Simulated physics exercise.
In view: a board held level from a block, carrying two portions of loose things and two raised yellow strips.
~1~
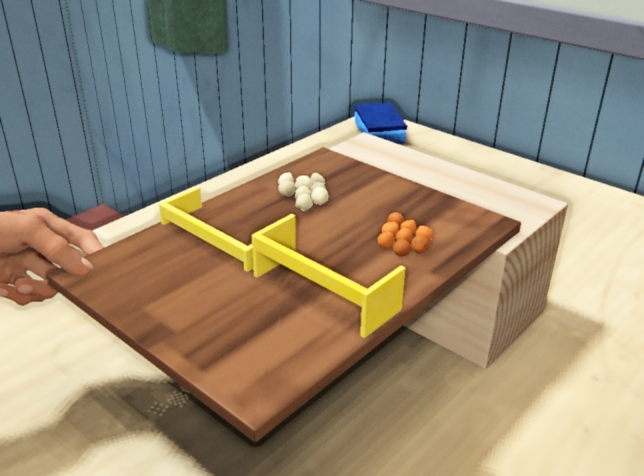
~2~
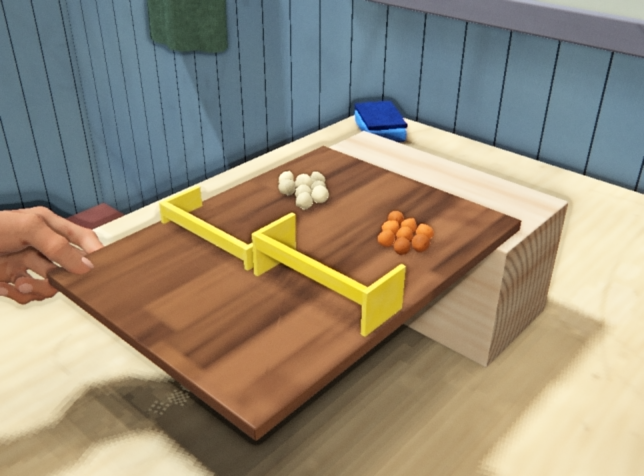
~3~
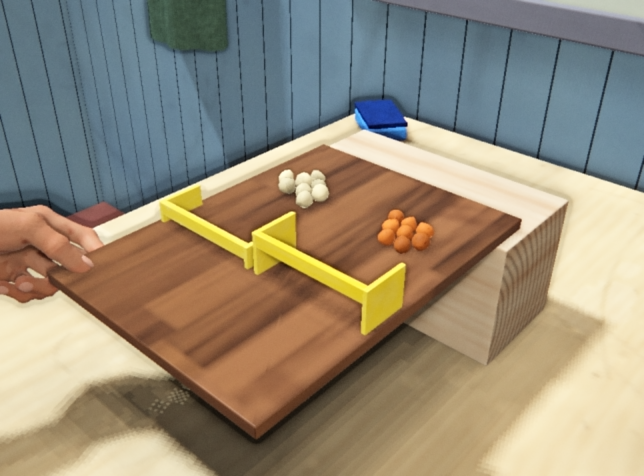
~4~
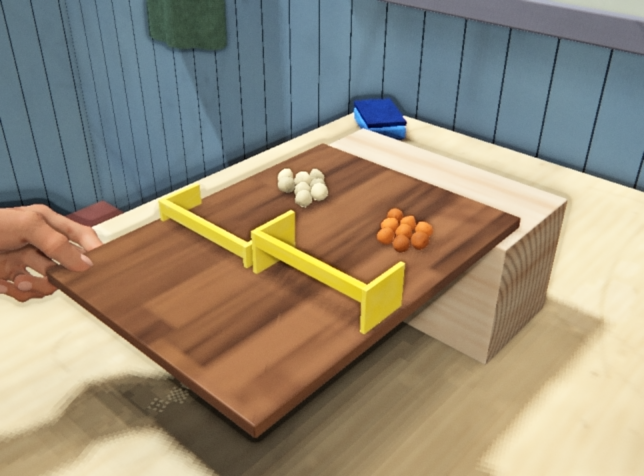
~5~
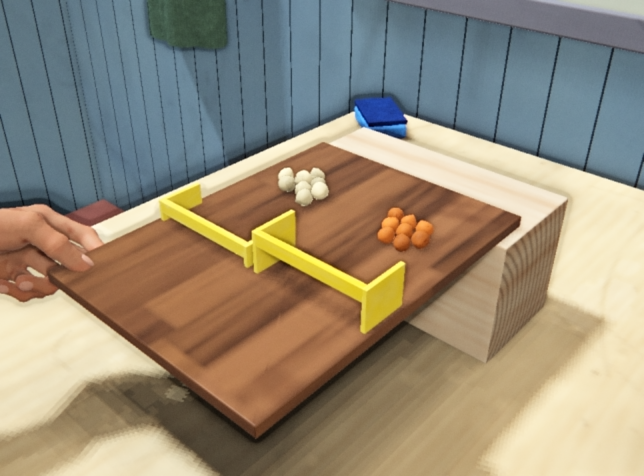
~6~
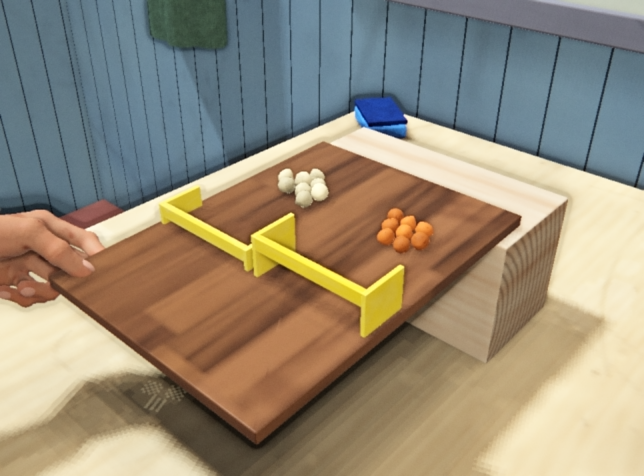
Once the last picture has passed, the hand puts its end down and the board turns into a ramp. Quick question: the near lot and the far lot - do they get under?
Watch the near lot keep going once it tips, watch the far lot stay trapped once it tips.
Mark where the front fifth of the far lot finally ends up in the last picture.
About (234, 301).
Then, 0.41 s later than the last frame, board sloping at 9°; near lot where it was; far lot where it was.
Then, 0.92 s later than the last frame, board sloping at 19°; near lot roughly two thirds past its gate; far lot has reached its gate.
Then, 1.48 s later than the last frame, board resting at 28°; near lot every one past its gate; far lot has reached its gate.
When it is over, board resting at 28°; near lot every one past its gate; far lot gathered behind its gate.
